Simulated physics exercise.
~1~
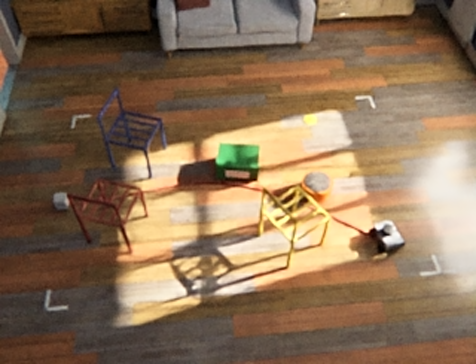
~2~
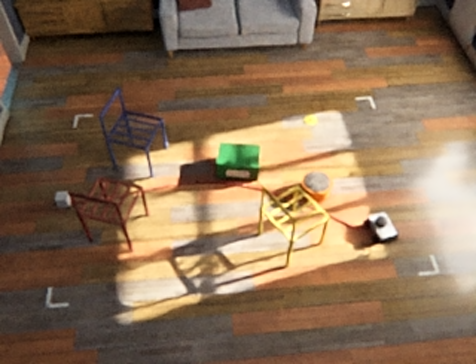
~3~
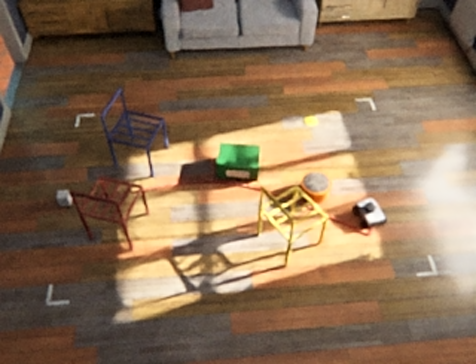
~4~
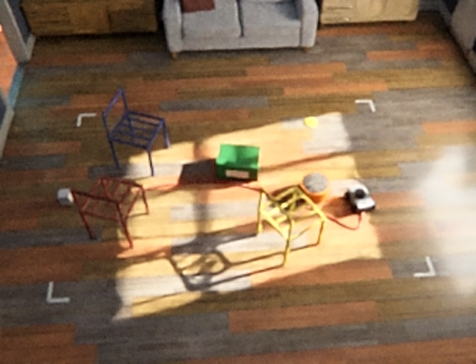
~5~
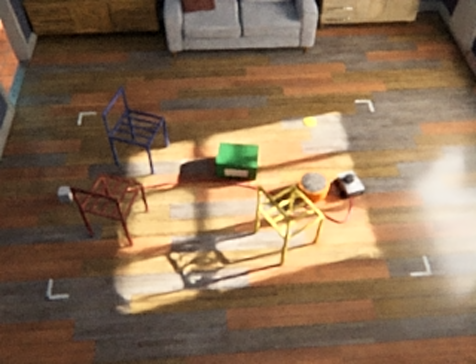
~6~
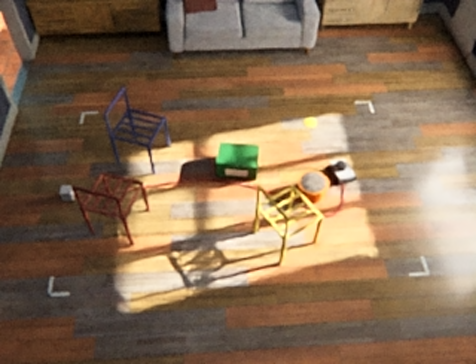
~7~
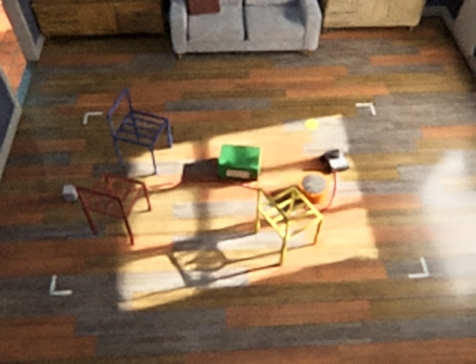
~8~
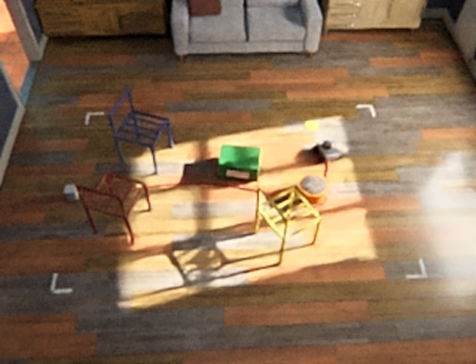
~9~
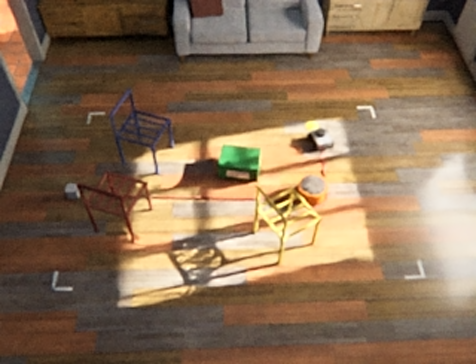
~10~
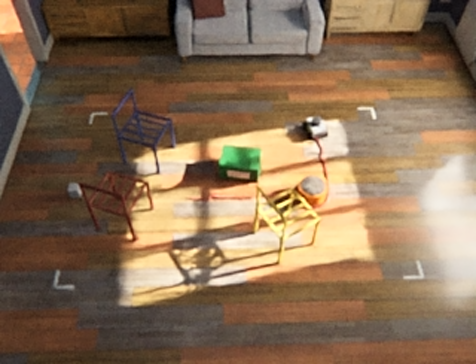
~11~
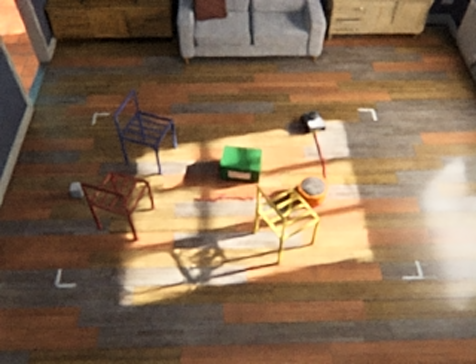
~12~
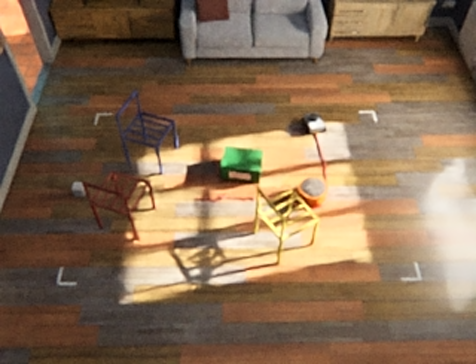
Living room floor with a small cart trailing a red lead up past an orange pot, the plug pulling out before it stops.
